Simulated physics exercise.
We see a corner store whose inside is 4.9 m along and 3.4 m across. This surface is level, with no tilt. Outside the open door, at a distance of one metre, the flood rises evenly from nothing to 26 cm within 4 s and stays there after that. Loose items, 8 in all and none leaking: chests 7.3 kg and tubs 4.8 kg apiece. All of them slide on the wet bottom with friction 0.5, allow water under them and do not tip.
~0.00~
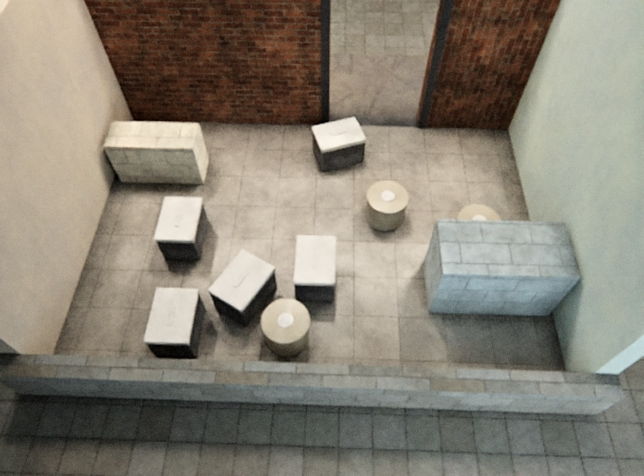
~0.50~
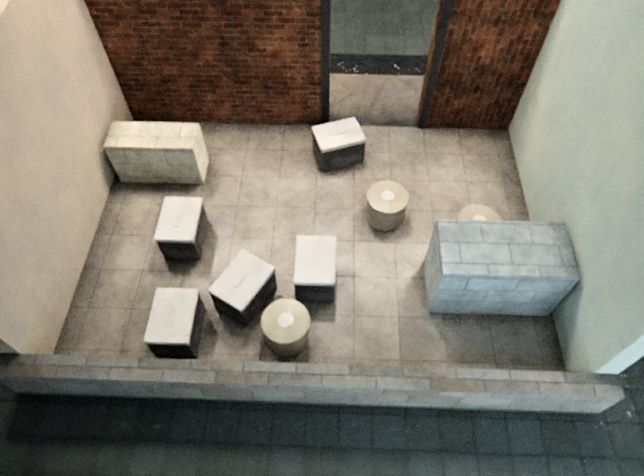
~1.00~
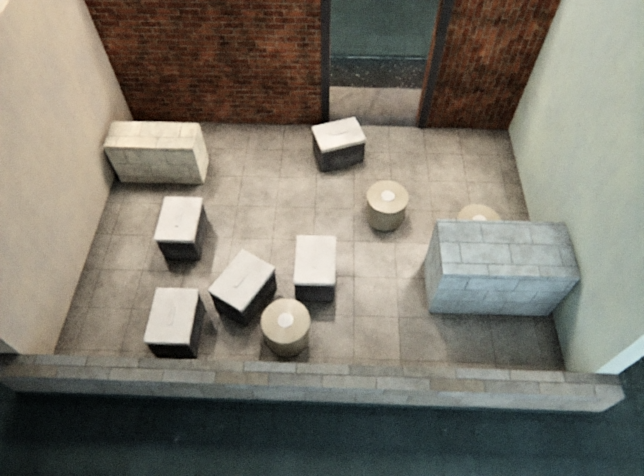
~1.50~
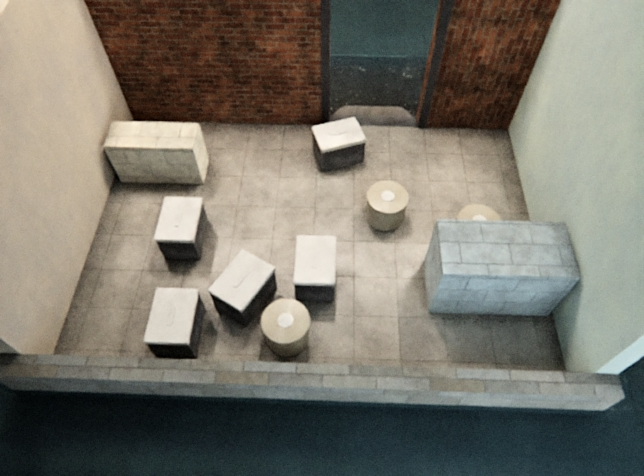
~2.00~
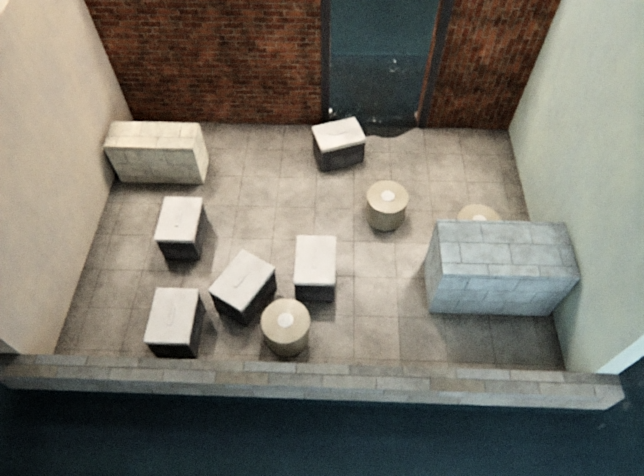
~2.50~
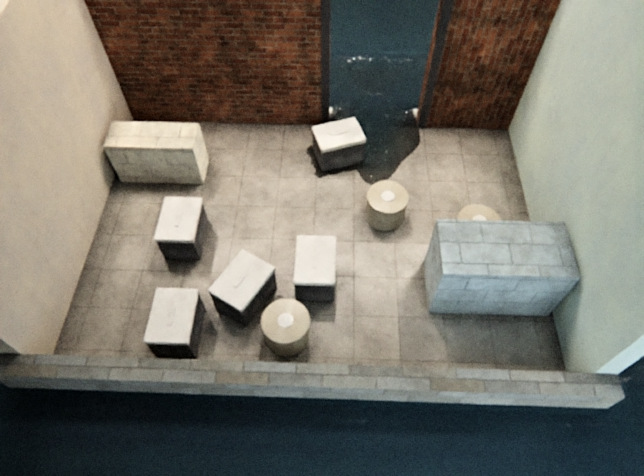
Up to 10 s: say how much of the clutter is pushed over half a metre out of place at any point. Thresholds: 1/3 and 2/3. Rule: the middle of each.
I'm guessing the result is most.
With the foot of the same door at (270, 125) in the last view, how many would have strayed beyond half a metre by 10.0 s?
Count: 7.
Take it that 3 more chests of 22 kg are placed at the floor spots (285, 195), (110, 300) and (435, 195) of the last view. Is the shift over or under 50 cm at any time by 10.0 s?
Respectively, lower, higher and higher.
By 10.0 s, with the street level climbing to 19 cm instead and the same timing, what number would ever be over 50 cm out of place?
The answer would then be 7.
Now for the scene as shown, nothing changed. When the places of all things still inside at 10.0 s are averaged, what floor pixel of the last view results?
Somewhere near (217, 263).
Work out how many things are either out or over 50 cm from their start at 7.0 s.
Tally: 7.
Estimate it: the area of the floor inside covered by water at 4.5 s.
At that time the wet patch spans about 8.0 m2.
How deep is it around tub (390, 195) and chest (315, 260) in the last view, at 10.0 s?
I'd put it at 13 cm and 14 cm respectively.
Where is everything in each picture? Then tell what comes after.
The first picture shows a chest at (339, 133) rests on the ground; a chest at (179, 218), on the bottom; water covers 0.0 m2; 0 of 8 have shifted.
The second picture shows a chest at (339, 133) rests on the ground; a chest at (179, 218), on the bottom; water covers 0.0 m2; 0 of 8 have shifted.
The third picture shows a chest at (339, 133) rests on the ground; a chest at (179, 218) rests on the ground; 0.0 m2 under water; 0 of 8 have shifted.
The fourth picture shows a chest at (339, 133) rests on the ground; a chest at (179, 218) rests on the ground; 0.0 m2 under water; 0 of 8 have shifted.
The fifth picture shows a chest at (339, 133), on the bottom; a chest at (179, 218), on the bottom; 0.1 m2 under water; 0 of 8 have shifted.
The sixth picture shows a chest at (339, 133) rests on the ground; a chest at (179, 218), on the bottom; water covers 0.7 m2; 0 of 8 have shifted.
After 3.5 s 0 of 8 are over 50 cm from their spots; 0 afloat.
After 4.5 s 2 of 8 are over 50 cm from their spots; 1 afloat.
After 7.0 s 7 of 8 are over 50 cm from their spots; 7 afloat.
After 10.0 s 7 of 8 are over 50 cm from their spots, and 8 have been at some point; 8 afloat.
